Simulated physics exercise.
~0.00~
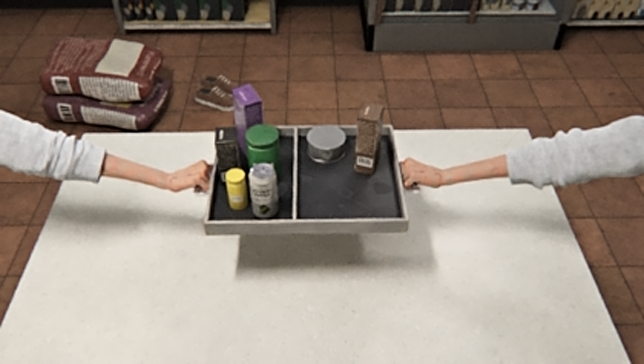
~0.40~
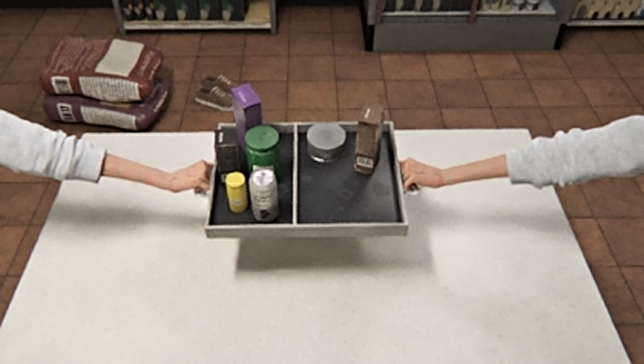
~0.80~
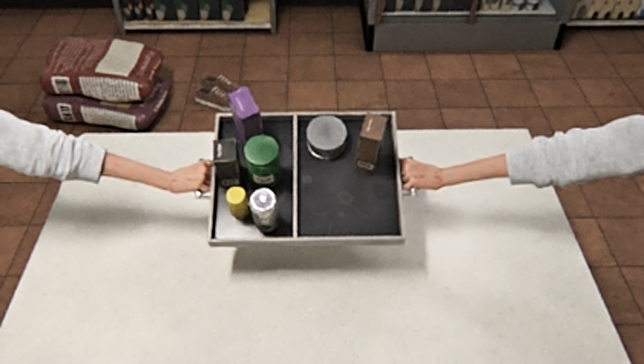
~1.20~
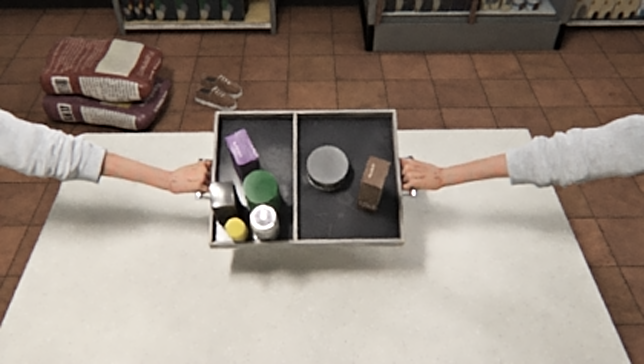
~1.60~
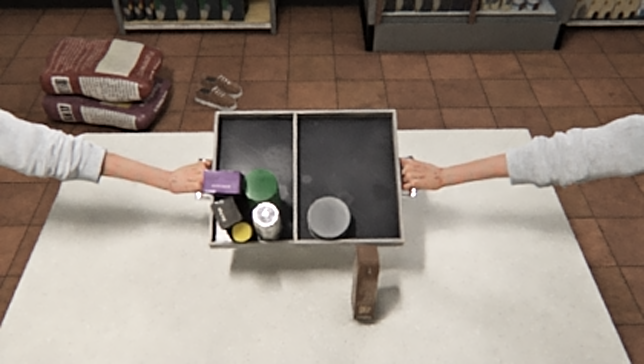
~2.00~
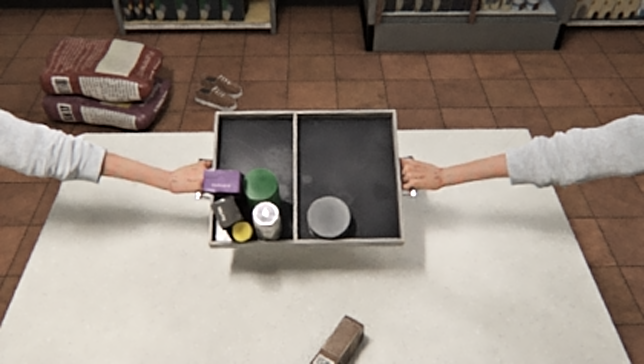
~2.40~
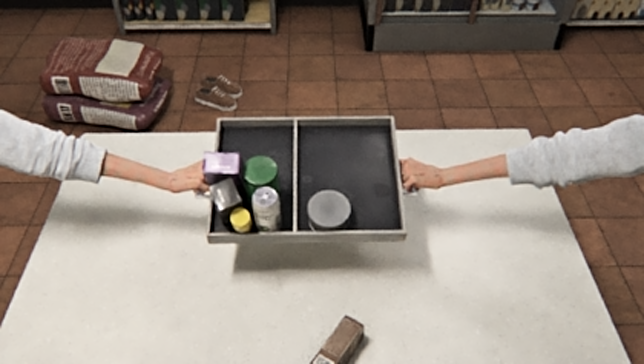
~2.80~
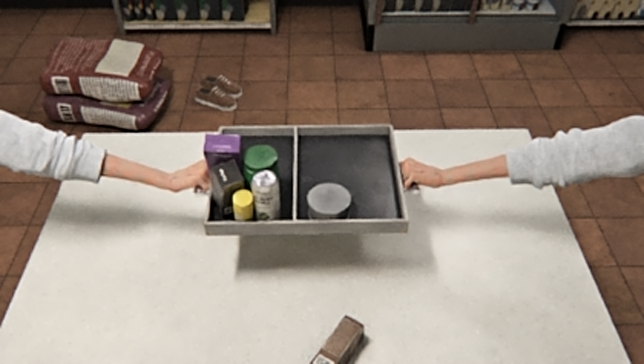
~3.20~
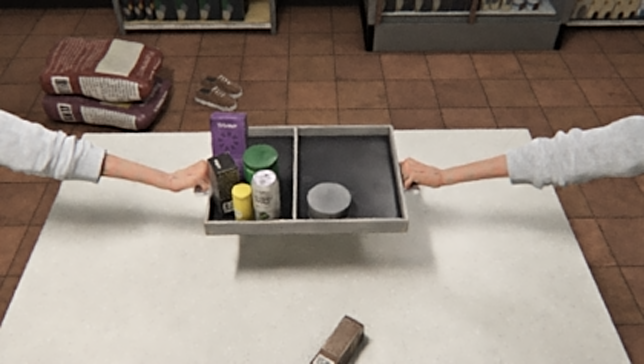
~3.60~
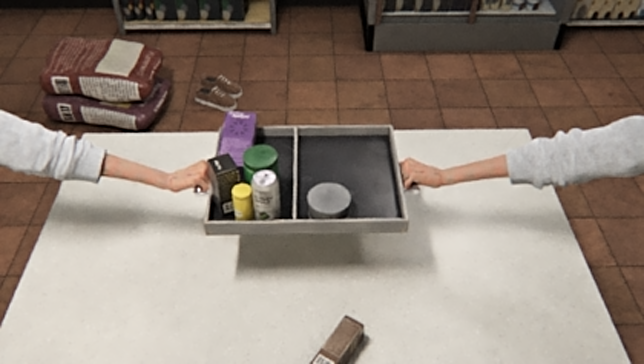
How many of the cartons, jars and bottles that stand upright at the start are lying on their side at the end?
Two of them end up lying on their side, the brown carton on the table and the purple carton in the tray.
